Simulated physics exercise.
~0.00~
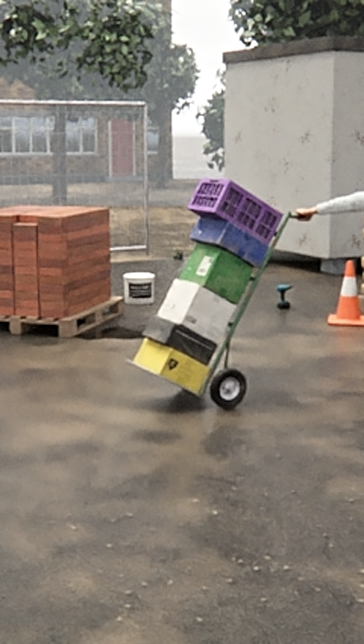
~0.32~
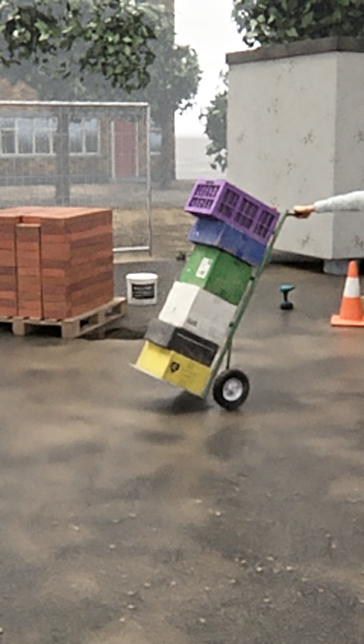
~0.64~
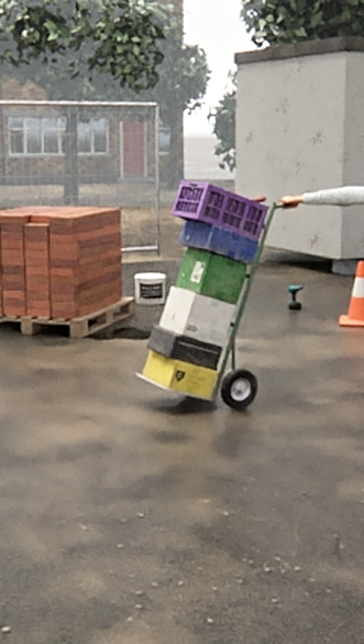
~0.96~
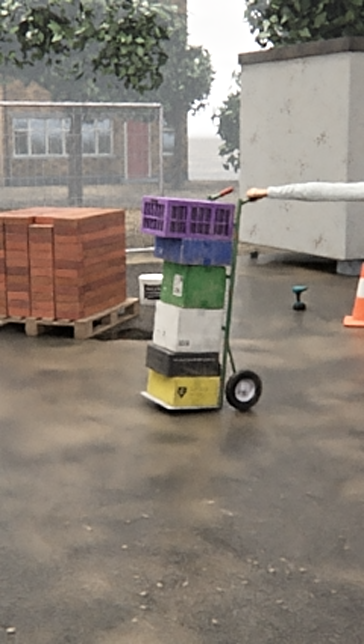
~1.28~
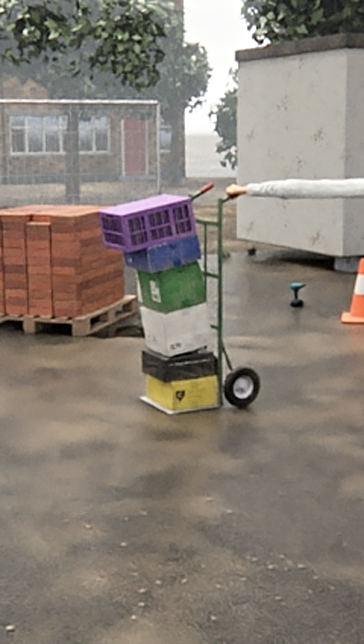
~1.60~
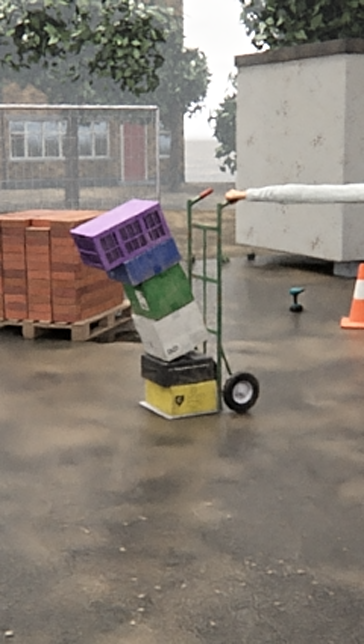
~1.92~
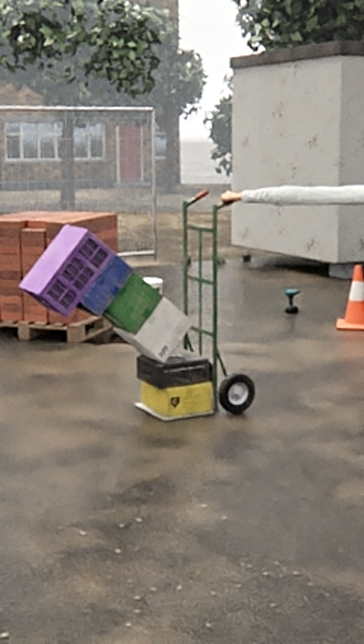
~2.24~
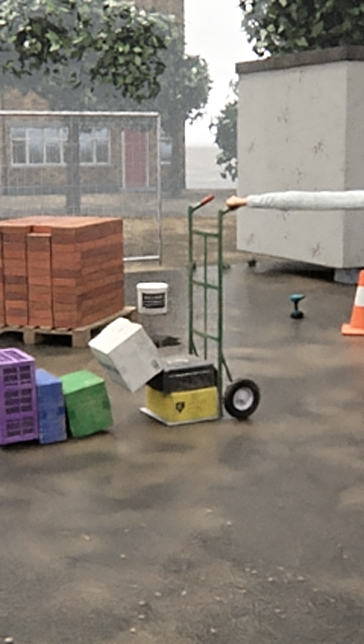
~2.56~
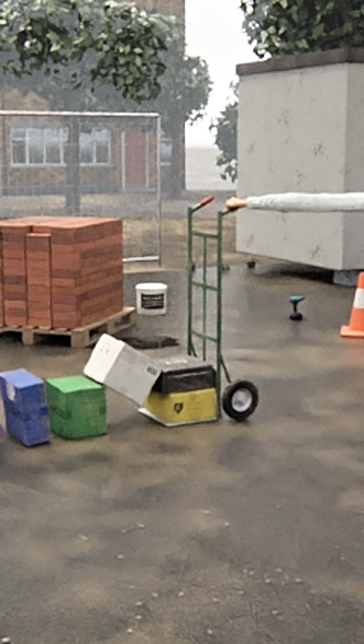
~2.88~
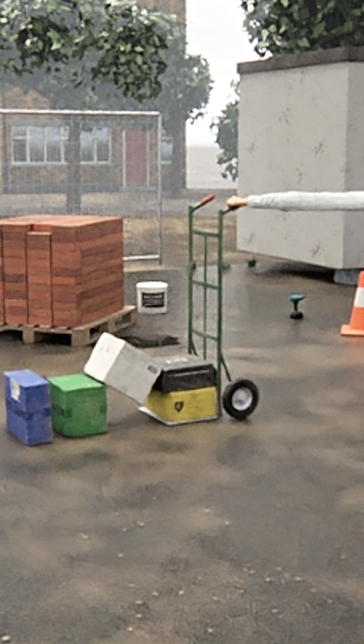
Stacked crate and boxes on a hand truck tilting upright, then toppling left onto wet ground, leaving black and yellow boxes stacked.
